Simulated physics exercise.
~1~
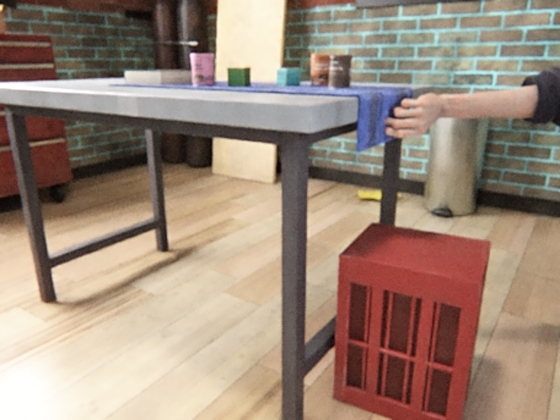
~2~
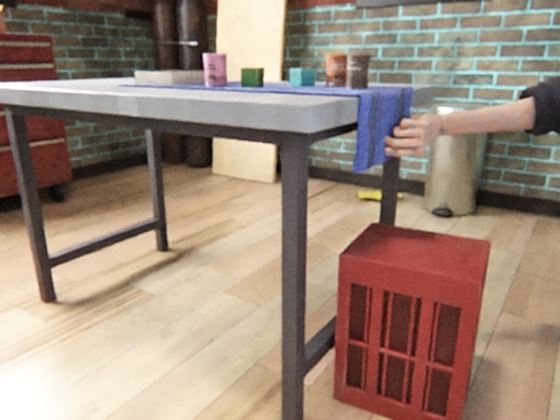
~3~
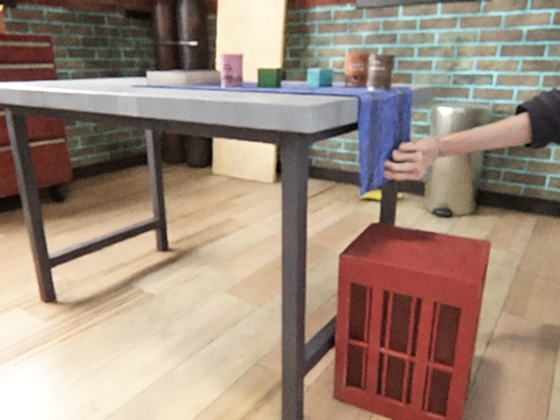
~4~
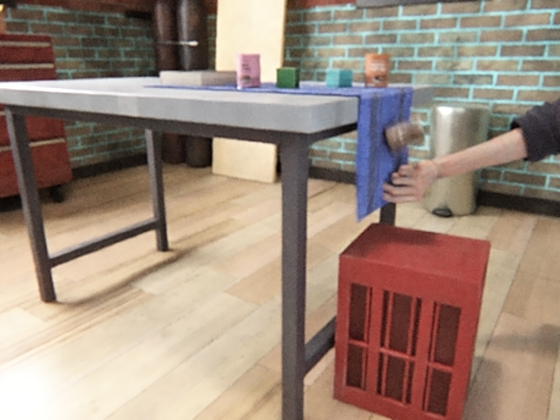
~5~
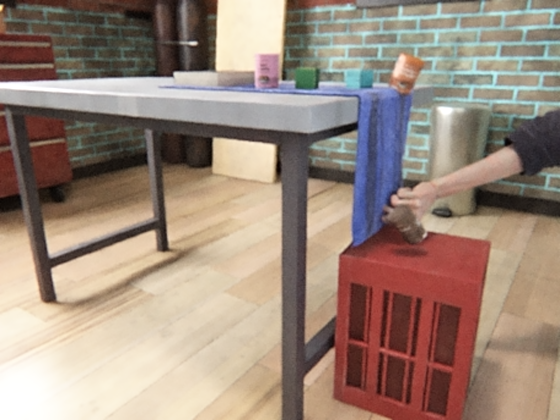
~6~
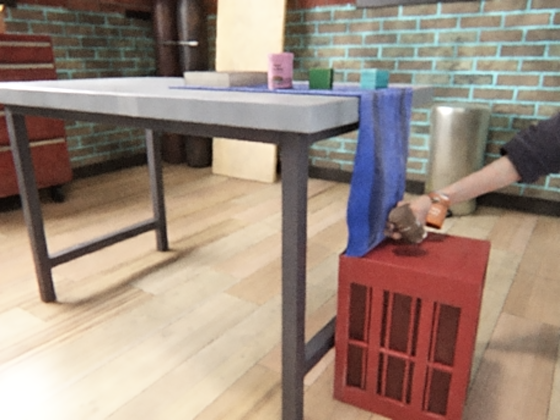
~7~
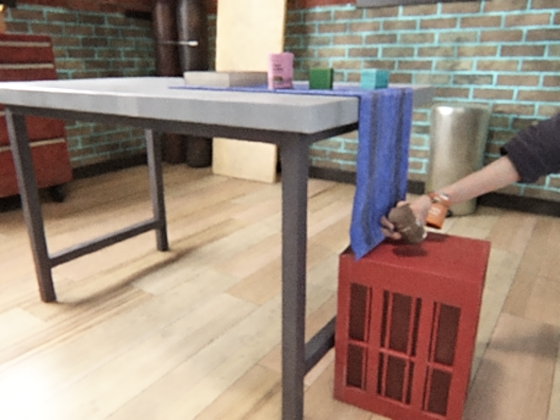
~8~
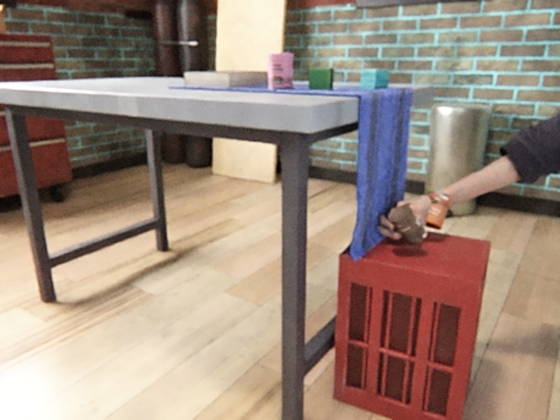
A hand draws a blue scarf down to a red crate, and two cans tumble off.
